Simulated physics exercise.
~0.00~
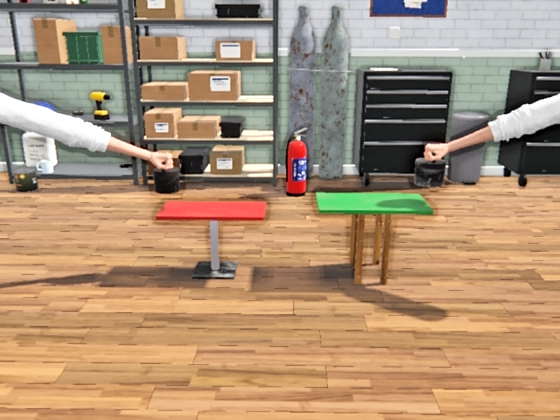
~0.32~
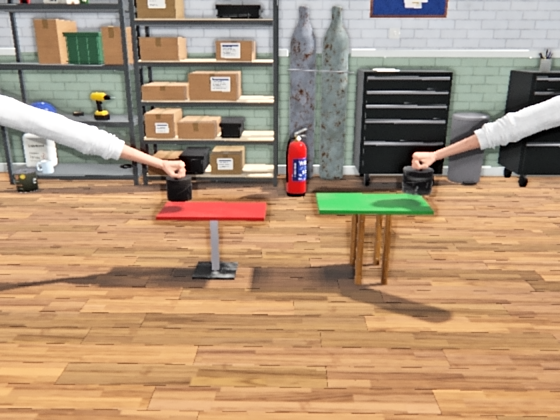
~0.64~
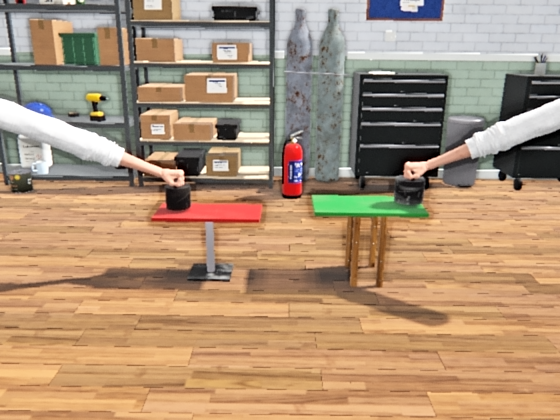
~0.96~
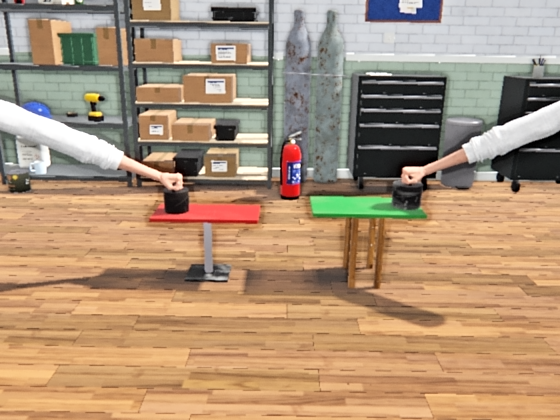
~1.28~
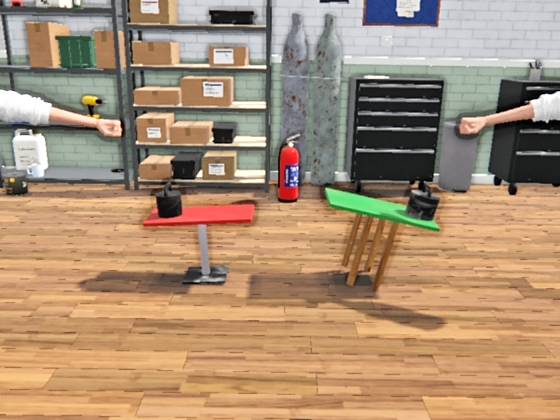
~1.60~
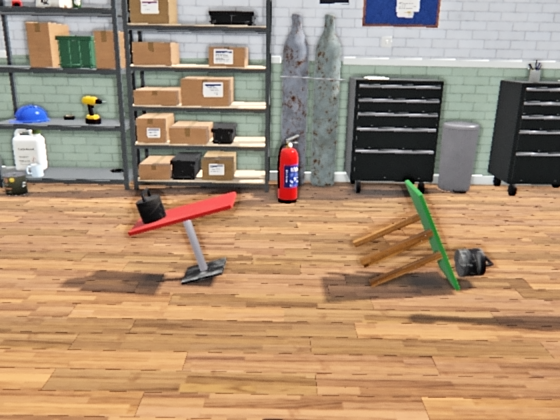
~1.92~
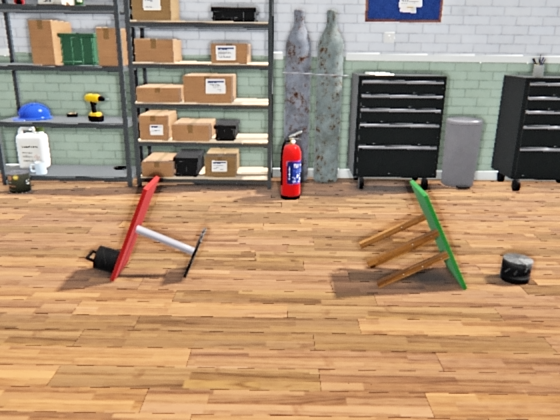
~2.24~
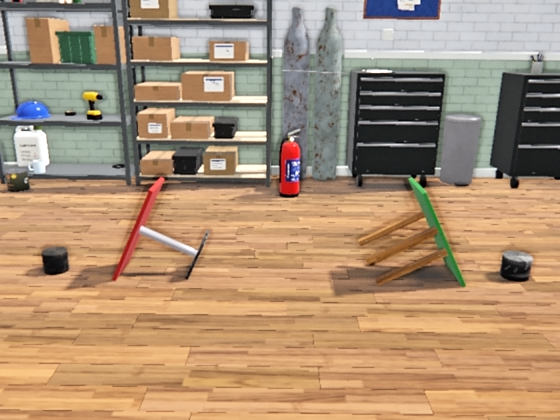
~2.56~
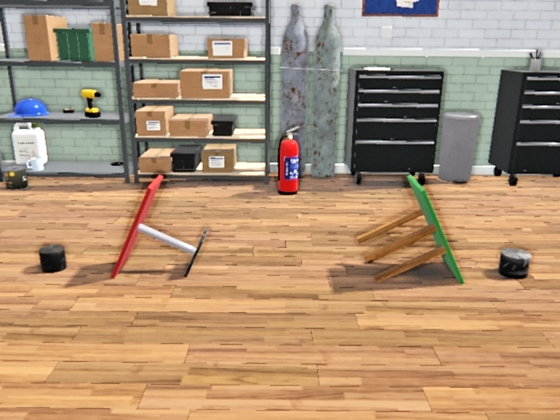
The clip opens in a workshop with two hands reaching in from the sides, each holding a dark cylinder above a small table, a red one on a single post at left and a green one on wooden legs at right. The hands lower the cylinders onto the outer parts of the tops, then let go and draw back. The green table tilts to the right first, and the red one then tips to the left. Both cylinders slide off and drop to the floor. Finally, both tables lie tipped over, with a cylinder resting upright beyond each.
